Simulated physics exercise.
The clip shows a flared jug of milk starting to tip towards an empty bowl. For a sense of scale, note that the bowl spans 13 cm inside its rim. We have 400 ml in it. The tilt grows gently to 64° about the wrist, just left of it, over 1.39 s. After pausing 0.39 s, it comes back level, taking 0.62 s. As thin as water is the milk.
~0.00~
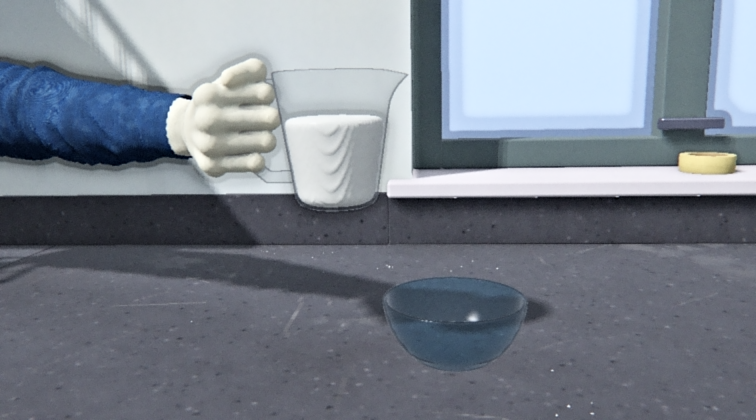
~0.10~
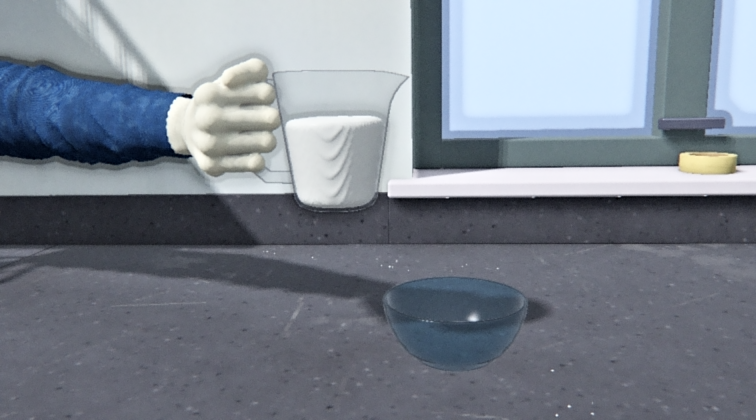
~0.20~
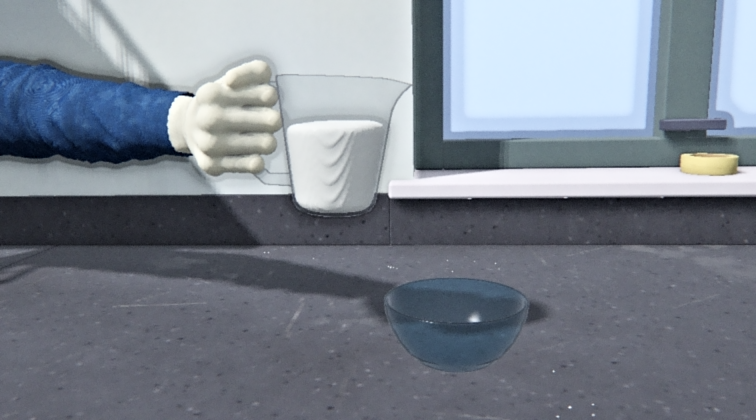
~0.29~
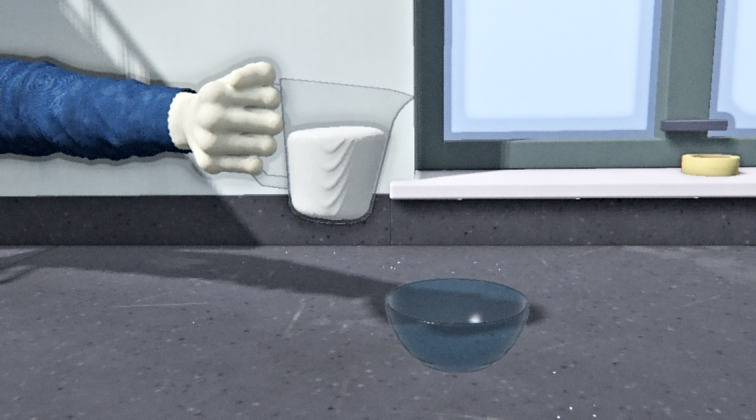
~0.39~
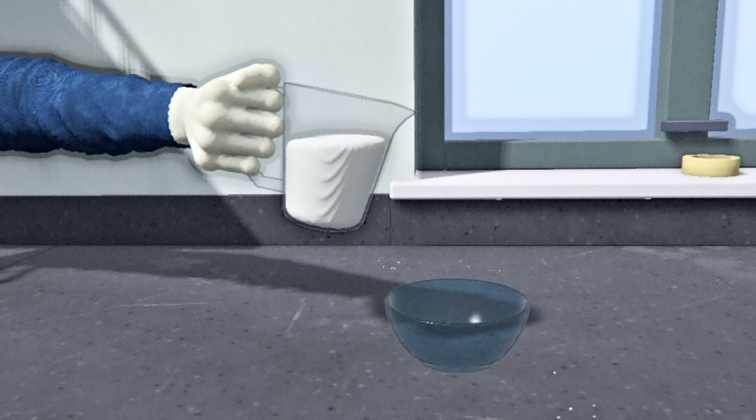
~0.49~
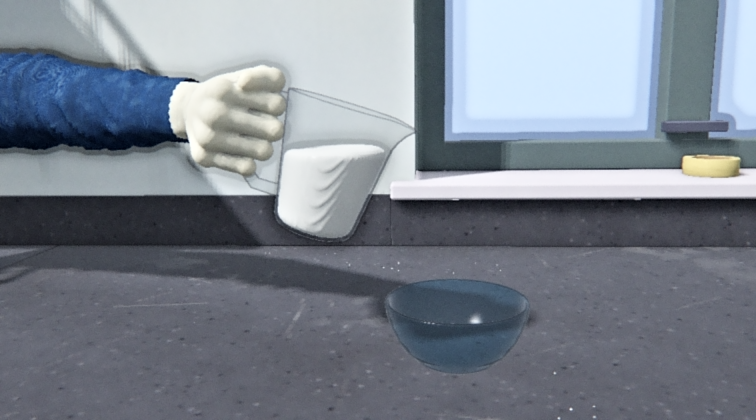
The clip opens on a gloved hand at the left holding a clear, flared jug of milk, upright above a dark counter where an empty bowl sits near a window. The hand then gently tilts the jug to the right, slowly at first and then further, its spout dipping lower.
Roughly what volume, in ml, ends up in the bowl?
190 ml.
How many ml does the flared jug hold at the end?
It holds about 180 ml at the end.
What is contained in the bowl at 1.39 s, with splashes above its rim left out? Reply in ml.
That amounts to around 80 ml.
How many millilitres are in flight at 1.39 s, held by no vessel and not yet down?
I'd say some 35 ml of liquid is up in the air.
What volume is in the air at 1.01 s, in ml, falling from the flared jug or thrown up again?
It comes to about 15 ml.
Then, 1.01 s in, the tilt is 53° and the bowl has 5 ml, the flared jug 375 ml, and 0 ml is on the work surface.
Then, 1.39 s in, the tilt is 64° and the bowl has 80 ml, the flared jug 275 ml, and 5 ml is on the work surface.
Then, 1.78 s in, the tilt is 64° and the bowl has 170 ml, the flared jug 190 ml, and 25 ml is on the work surface.
Then, 2.21 s in, the tilt is 13° and the bowl has 195 ml, the flared jug 175 ml, and 25 ml is on the work surface.
Finally, the bowl has 195 ml, the flared jug 175 ml, and 25 ml is on the work surface.
